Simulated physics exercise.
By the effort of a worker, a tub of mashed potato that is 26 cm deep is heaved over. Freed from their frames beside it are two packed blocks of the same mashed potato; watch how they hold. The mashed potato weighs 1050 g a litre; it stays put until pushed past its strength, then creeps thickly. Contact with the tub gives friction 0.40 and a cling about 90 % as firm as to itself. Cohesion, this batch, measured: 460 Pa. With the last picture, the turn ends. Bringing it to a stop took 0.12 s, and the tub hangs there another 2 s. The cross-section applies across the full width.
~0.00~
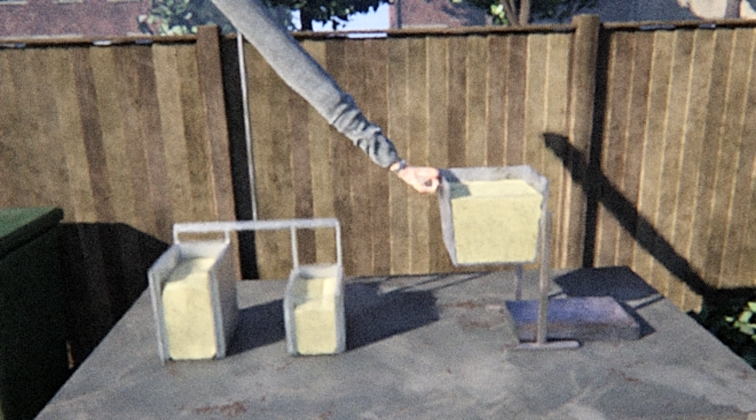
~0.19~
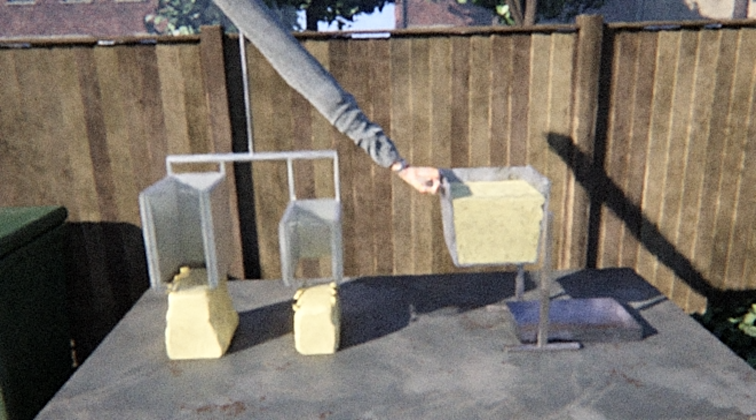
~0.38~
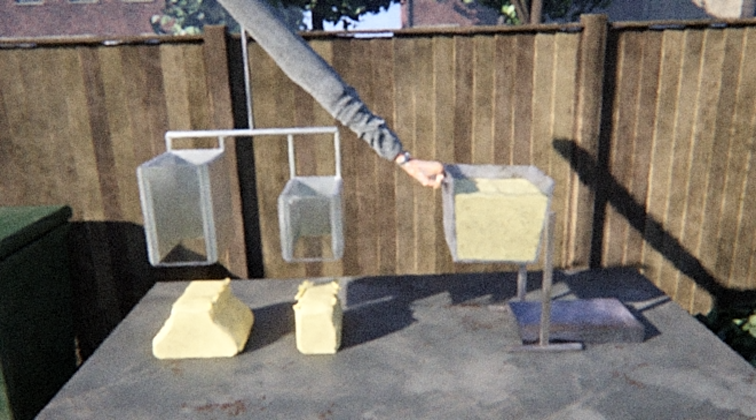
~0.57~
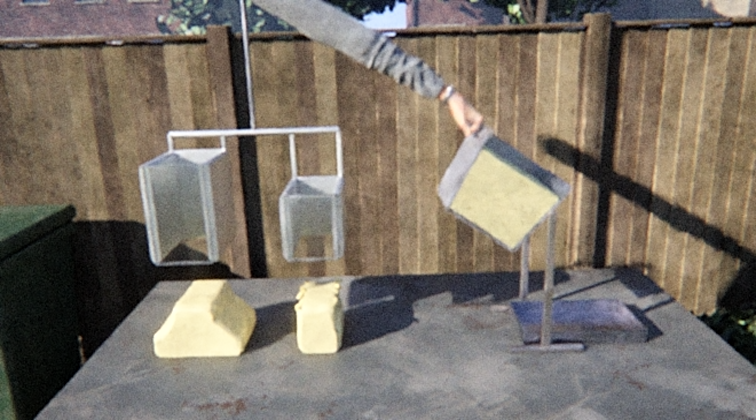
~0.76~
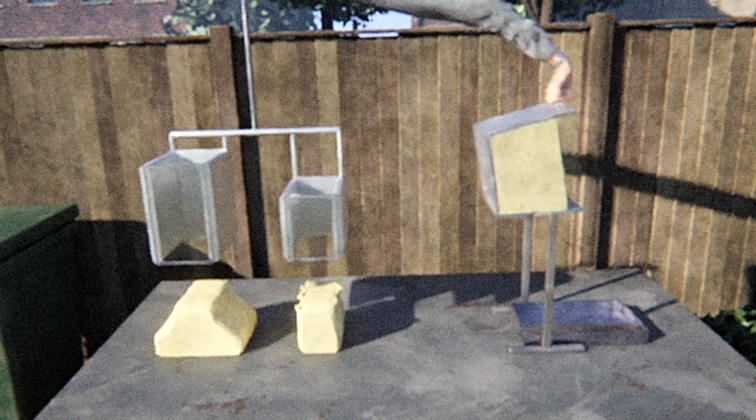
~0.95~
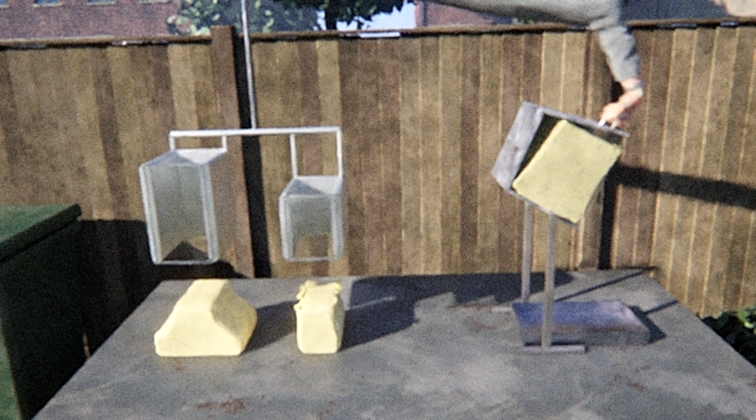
A grey-sleeved arm reaches in from above, gripping a clear tub of pale yellow mash on a metal stand at right, seen from the front across a grey outdoor table before a wooden fence. At left, two linked clear containers lift off two yellow blocks, the left one slumping wider. The hand then swings the tub over clockwise above a shallow tray, the mash tilting with it.
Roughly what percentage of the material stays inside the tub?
0 %.
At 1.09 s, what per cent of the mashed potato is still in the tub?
Tub contents: Around 45 %.
After 1.09 s, the tub is at 113 degrees and holds 43 %.
After 1.26 s, the tub is at 113 degrees and holds 0 %.
After 1.43 s, the tub is at 113 degrees and holds 0 %.
After 1.60 s, the tub is at 113 degrees and holds 0 %.
After 2.95 s, at the end, the tub is at 113 degrees and holds 0 %.
